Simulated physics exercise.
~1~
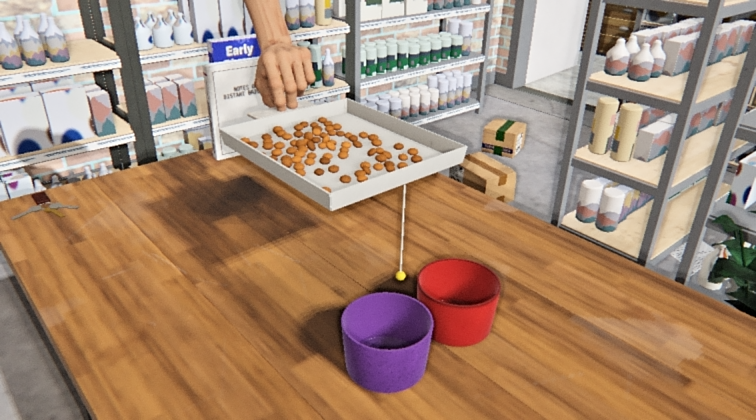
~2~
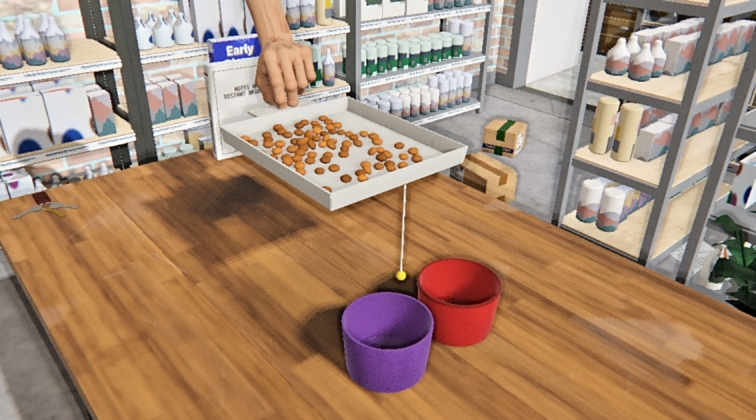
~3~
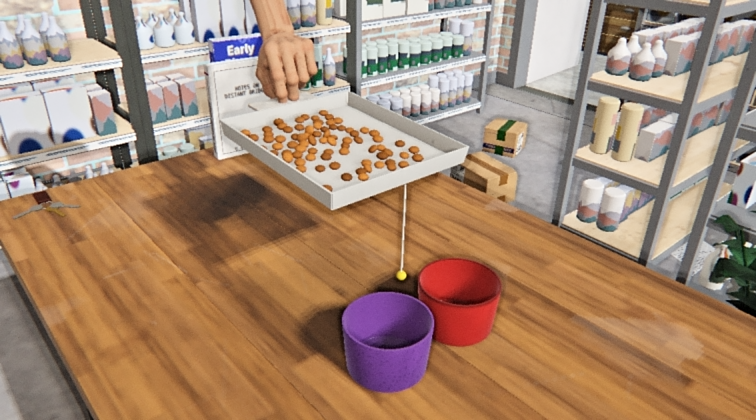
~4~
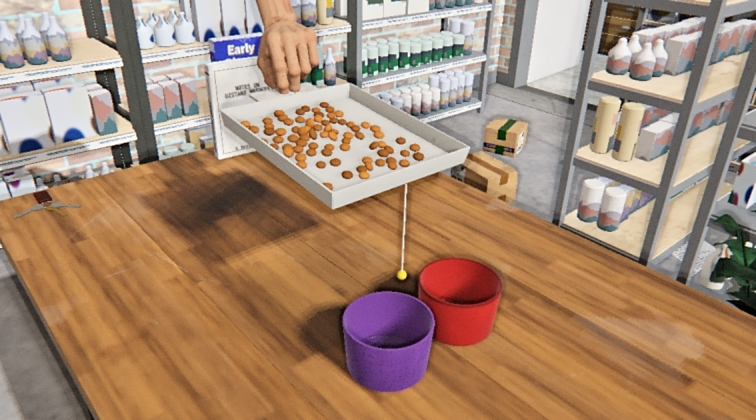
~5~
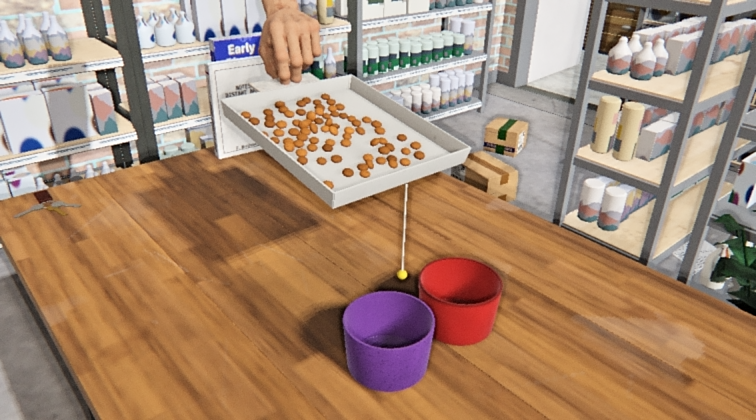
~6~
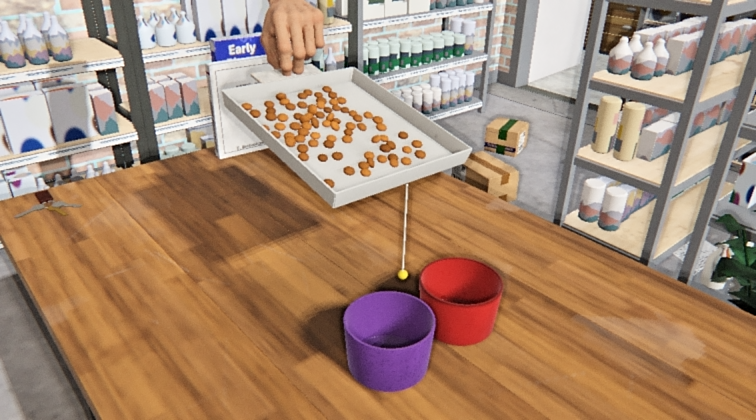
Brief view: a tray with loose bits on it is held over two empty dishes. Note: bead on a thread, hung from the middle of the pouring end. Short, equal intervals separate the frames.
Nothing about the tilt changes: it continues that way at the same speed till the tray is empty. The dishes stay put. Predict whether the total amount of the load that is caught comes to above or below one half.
It looks like most goes in the dishes, when all's done.
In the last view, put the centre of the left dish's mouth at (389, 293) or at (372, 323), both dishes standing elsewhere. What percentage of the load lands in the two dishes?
It works out to 20 percent and then 70 percent.
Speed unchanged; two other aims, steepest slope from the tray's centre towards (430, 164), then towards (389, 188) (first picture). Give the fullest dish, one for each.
Okay, first try the right-side one, second try the left-side one.
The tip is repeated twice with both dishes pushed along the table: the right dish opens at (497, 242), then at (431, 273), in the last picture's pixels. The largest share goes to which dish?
Placement one: The left-positioned dish. Placement two: The right-positioned dish.
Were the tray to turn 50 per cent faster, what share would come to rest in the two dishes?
Roughly 90 percent.
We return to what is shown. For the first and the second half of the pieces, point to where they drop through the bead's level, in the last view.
Around (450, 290), followed by around (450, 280).
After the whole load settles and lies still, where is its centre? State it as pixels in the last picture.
Around (452, 335), give or take.
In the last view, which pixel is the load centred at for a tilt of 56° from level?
Somewhere around pixel (408, 157) in the last picture.
Soon after the last picture, tray tipped steeply; all on the tray.
A little later, tray tipped right over; nearly all on the tray; a stray few in the right dish; a stray few outside both; a stray few in the air.
Later still, tray tipped past a quarter turn; about a quarter in the left dish; about half in the right dish; about a quarter outside both.
At rest, tray tipped past a quarter turn; about a quarter in the left dish; about half in the right dish; about a quarter outside both.
